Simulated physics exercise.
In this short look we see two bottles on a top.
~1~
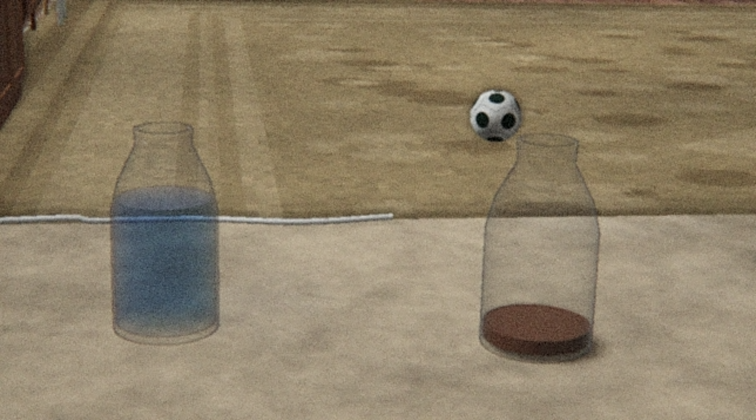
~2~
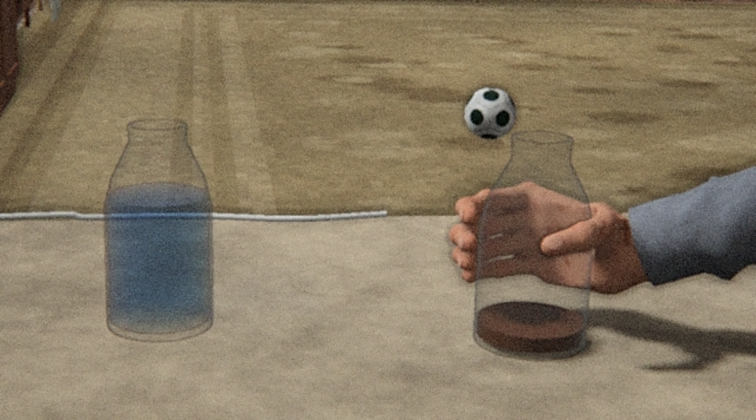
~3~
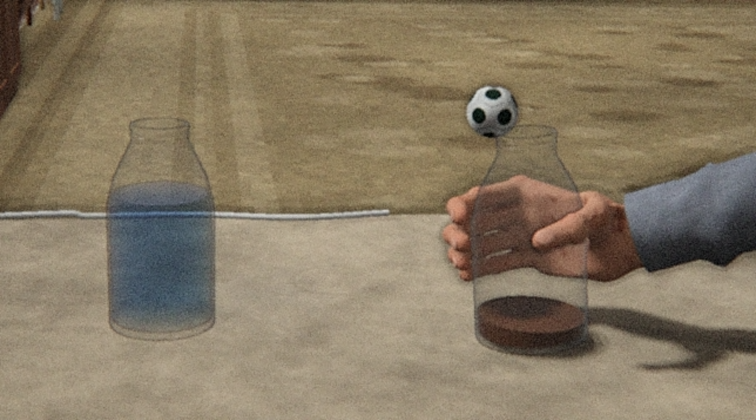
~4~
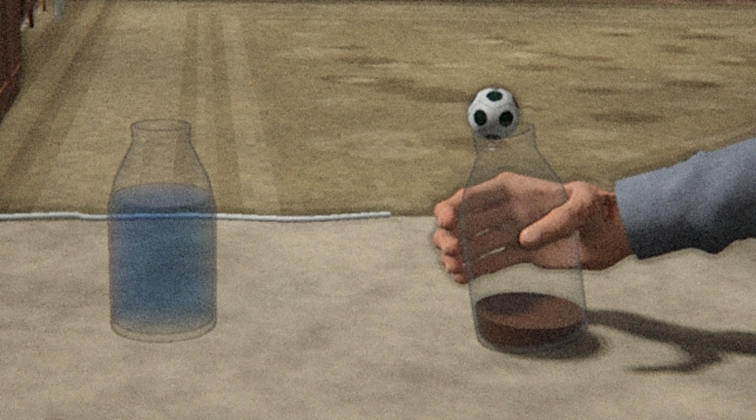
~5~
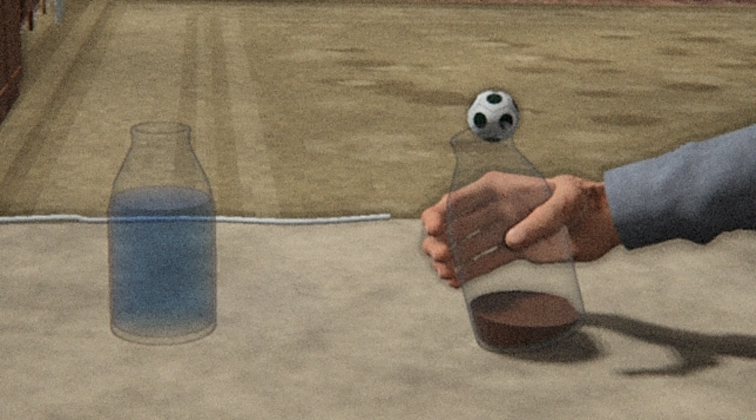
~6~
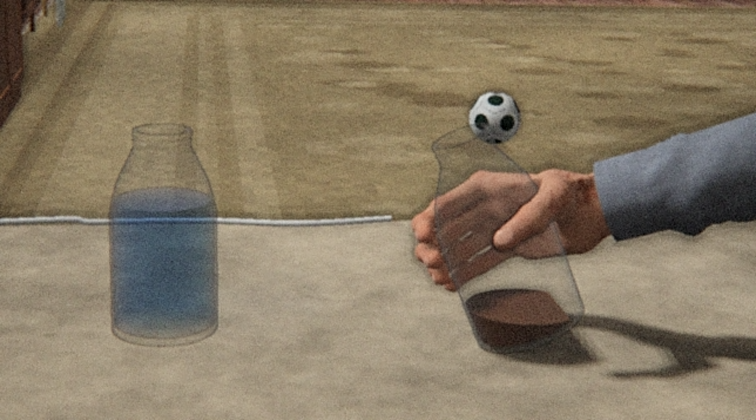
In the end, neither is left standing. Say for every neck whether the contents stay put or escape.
At the end, left bottle: The result will be some loss, right bottle: The result will be no loss.
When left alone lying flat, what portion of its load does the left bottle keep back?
About 25 %.
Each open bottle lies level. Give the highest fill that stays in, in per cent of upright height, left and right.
Near 16 and 16 in a hundred.
A moment on, the right bottle is nearly down; right bottle, all still inside.
Further on, the right bottle lies flat; right bottle, all still inside.
When it is over, both lie flat; right bottle, all still inside; left bottle, a puddle at its mouth.
